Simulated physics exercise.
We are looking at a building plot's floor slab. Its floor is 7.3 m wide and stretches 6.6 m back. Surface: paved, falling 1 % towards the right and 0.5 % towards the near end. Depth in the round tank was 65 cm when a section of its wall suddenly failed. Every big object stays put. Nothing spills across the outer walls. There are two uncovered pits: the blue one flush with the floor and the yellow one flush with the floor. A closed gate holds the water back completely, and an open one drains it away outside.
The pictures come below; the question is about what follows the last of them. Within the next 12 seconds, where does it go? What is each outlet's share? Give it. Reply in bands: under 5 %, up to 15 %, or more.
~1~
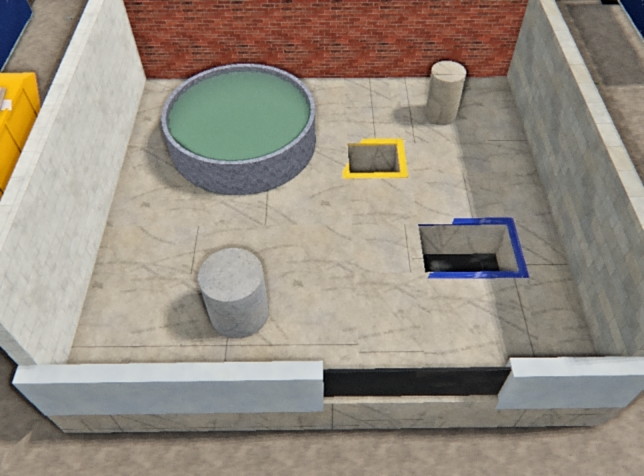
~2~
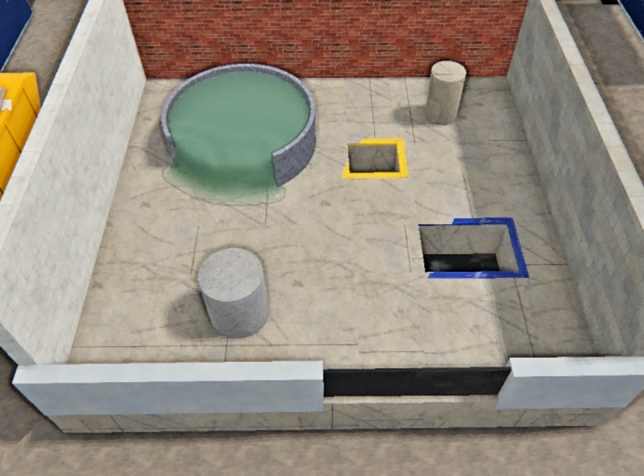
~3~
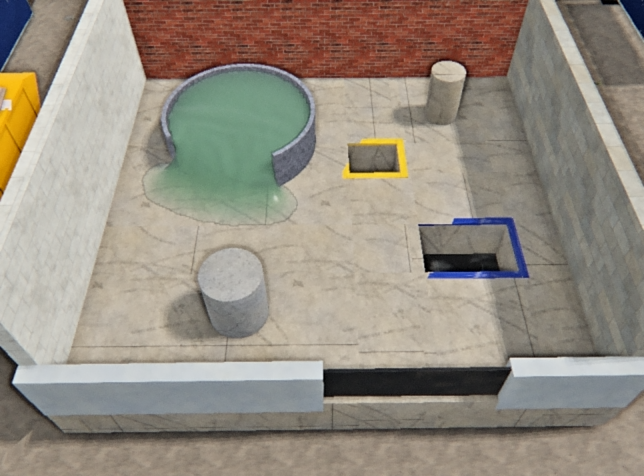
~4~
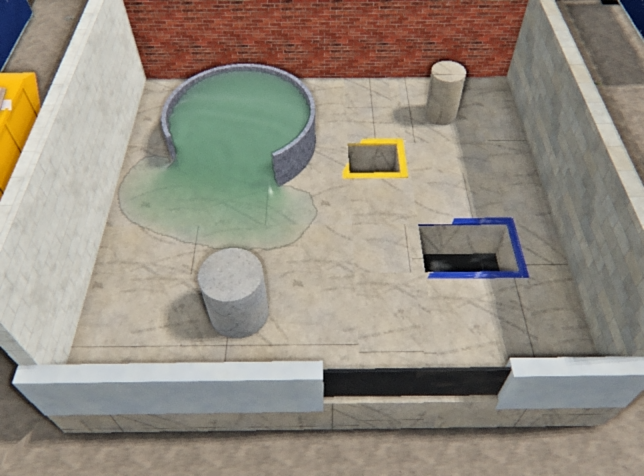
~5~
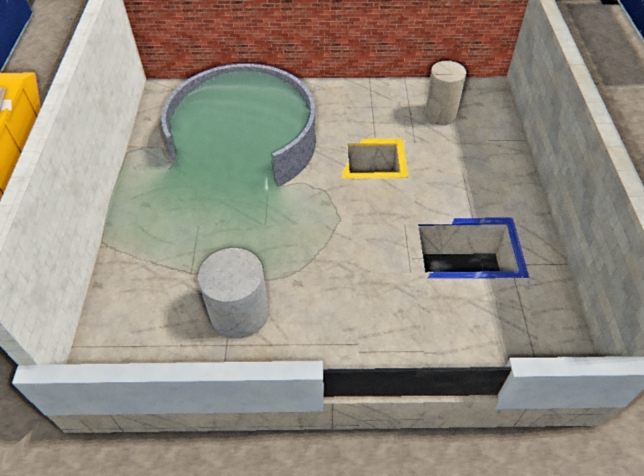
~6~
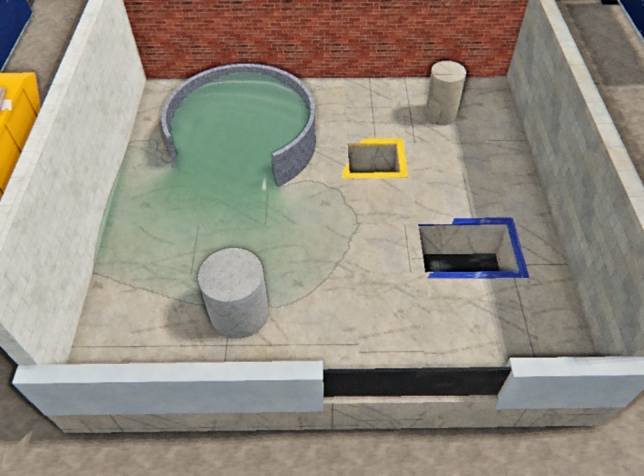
I would say gate: Less than 5 %; blue pit: Over 15 %; yellow pit: Under 5 %.
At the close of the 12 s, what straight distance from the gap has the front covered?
I'd say around 6.4 m from the gap.
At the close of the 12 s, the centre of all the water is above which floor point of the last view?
Roughly (344, 203).
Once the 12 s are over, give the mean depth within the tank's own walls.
5 cm.
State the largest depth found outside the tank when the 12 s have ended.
Depth: Approx. 11 cm.
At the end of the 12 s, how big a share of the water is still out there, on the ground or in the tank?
Close to 68 in a hundred remains.
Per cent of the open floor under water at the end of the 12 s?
About 100 per cent.
A moment later water covers 35 % of the floor and is deepest (38 cm) near (61, 388); gone so far, the gate 0 %, the blue pit 0 %, the yellow pit 0 %.
Soon after water covers 40 % of the floor and is deepest (53 cm) near (61, 388); gone so far, the gate 0 %, the blue pit 0 %, the yellow pit 0 %.
Next water covers 50 % of the floor and is deepest (30 cm) near (61, 388); gone so far, the gate 0 %, the blue pit 0 %, the yellow pit 0 %.
Later on water covers 85 % of the floor and is deepest (22 cm) near (574, 383); gone so far, the gate 0 %, the blue pit 11 %, the yellow pit 0 %.
At the end water covers 100 % of the floor and is deepest (11 cm) near (561, 383); gone so far, the gate 0 %, the blue pit 29 %, the yellow pit 2 %.
